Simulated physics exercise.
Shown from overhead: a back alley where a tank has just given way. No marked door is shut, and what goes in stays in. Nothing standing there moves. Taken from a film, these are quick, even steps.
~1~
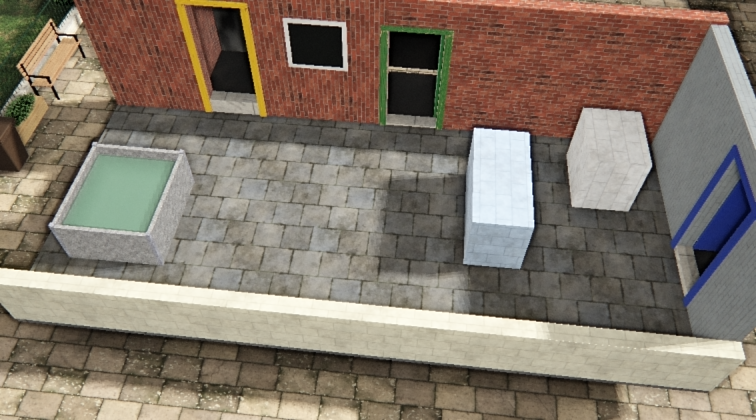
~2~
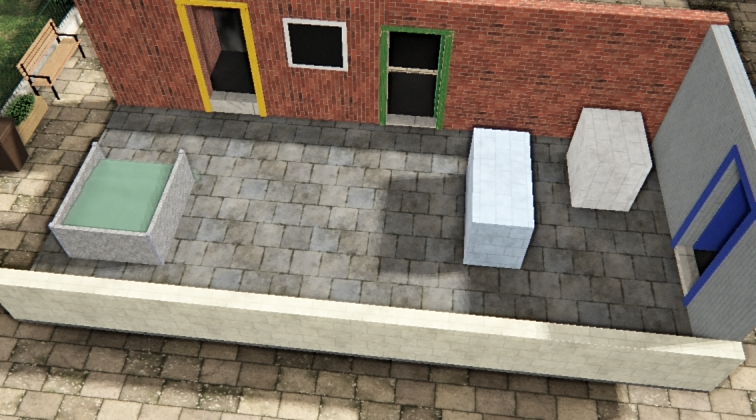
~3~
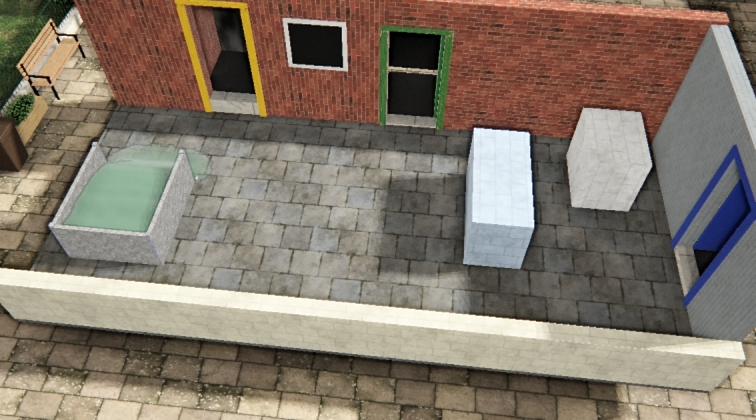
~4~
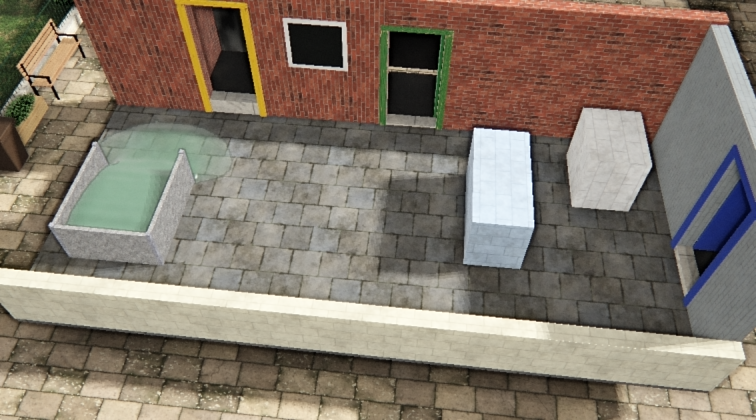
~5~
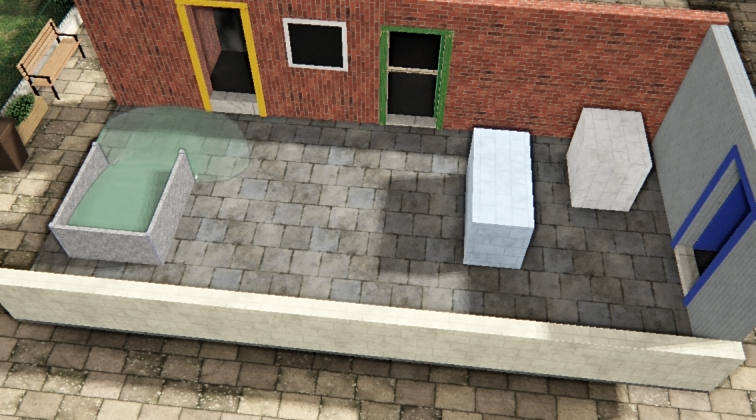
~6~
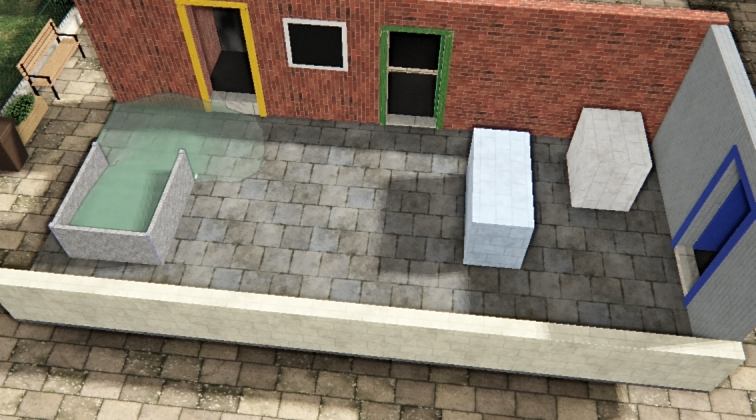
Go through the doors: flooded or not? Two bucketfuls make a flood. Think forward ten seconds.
Green door: Not flooded. Blue door: Not flooded. Yellow door: Not flooded.
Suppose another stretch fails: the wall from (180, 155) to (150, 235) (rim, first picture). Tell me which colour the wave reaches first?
That's the green door.
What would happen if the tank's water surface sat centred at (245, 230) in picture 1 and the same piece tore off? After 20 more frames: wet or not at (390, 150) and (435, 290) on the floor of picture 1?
Soaked, bone-dry.
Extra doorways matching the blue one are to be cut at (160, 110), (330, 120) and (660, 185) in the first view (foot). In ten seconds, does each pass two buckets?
Outcome by door - past the limit, within the limit, within the limit.
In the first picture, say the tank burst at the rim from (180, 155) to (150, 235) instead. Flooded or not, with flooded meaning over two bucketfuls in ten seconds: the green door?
Well, it turns out the green door crosses the threshold.
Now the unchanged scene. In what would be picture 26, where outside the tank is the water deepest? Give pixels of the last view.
Check roughly (166, 136).
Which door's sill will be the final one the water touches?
Answer: The blue door.
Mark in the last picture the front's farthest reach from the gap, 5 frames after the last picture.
Somewhere close to (330, 127).
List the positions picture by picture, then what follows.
Still water in the tank at (122, 191), in the first picture.
The front is at (196, 180), out from the gap on the tank's far side, in the second picture.
The front is at a hidden place, out from the gap on the tank's far side, in the third picture.
Water pours out on the tank's far side and has run to (210, 135), in the fourth picture.
The front is at (218, 114), out from the gap on the tank's far side, in the fifth picture.
The front is at (250, 116), out from the gap on the tank's far side, in the sixth picture.
A moment on, water covers 15 % of the floor; the green door not reached, the blue door not reached, the yellow door wet at the sill, nothing in.
Next, water covers 20 % of the floor; the green door wet at the sill, nothing in, the blue door not reached, the yellow door under two buckets in.
Then, water covers 40 % of the floor; the green door wet at the sill, nothing in, the blue door not reached, the yellow door under two buckets in.
Later, water covers 55 % of the floor; the green door wet at the sill, nothing in, the blue door not reached, the yellow door under two buckets in.
In the end, water covers 80 % of the floor; the green door wet at the sill, nothing in, the blue door wet at the sill, nothing in, the yellow door under two buckets in.
